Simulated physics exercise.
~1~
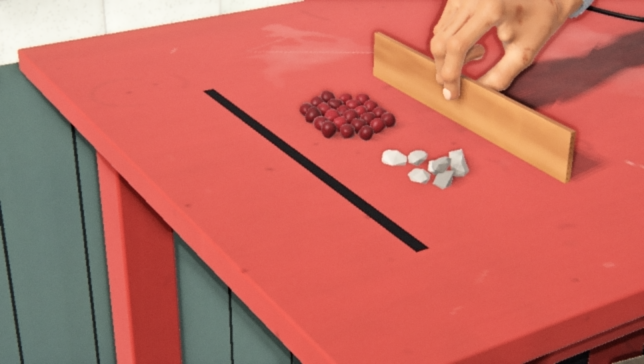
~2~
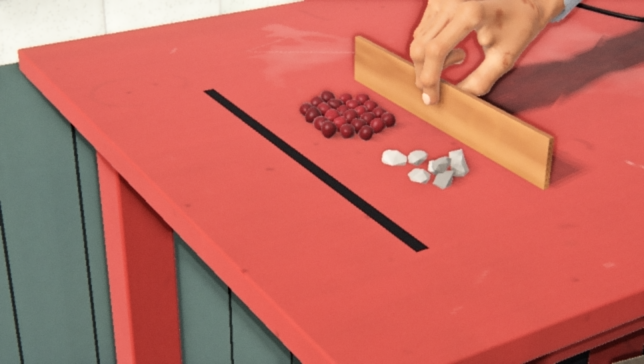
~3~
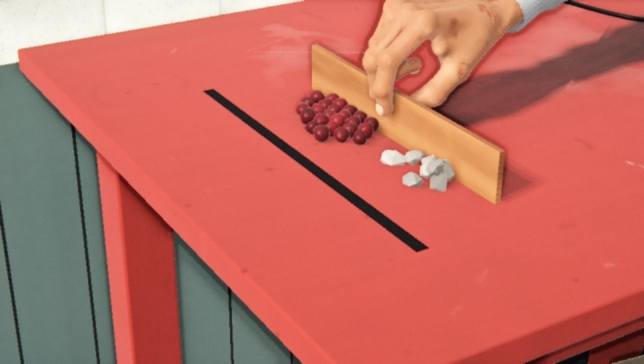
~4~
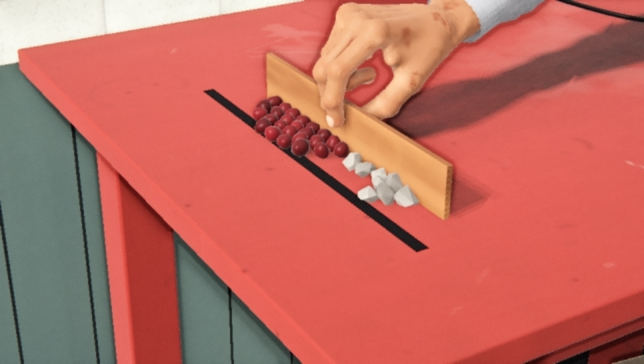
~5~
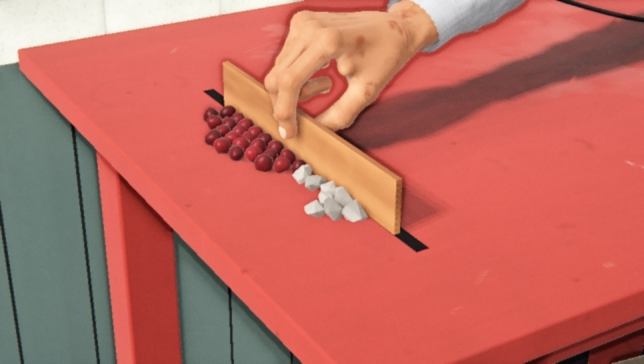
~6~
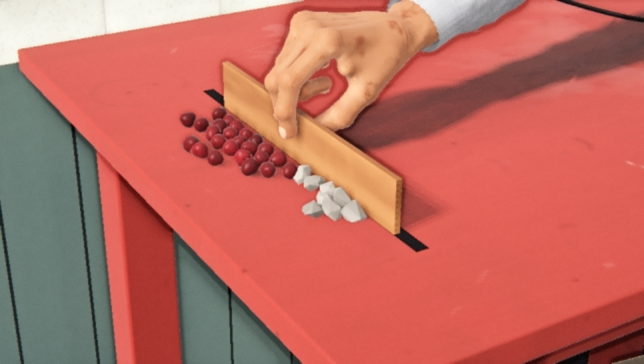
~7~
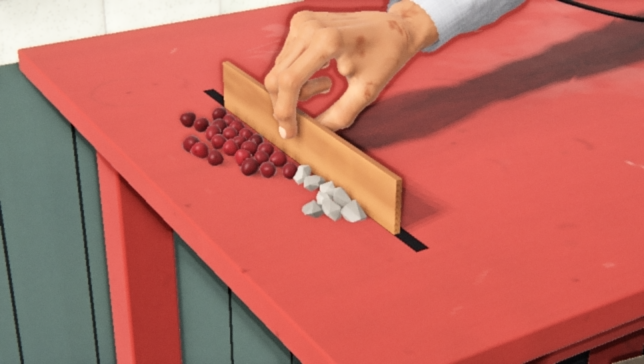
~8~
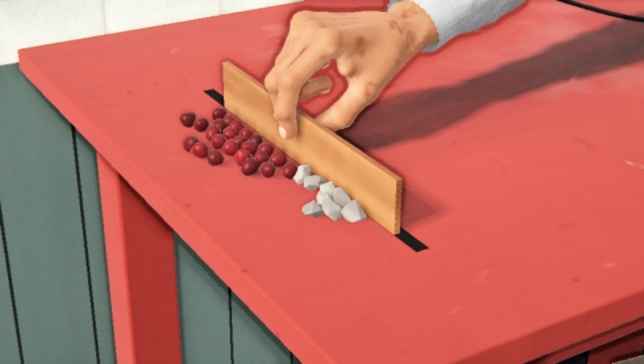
A hand slid an upright strip of wood leftward across a red table, pushing dark red berries and pale stones along until it stopped at the black tape, where a few berries rolled slightly farther before everything settled, still on the table.
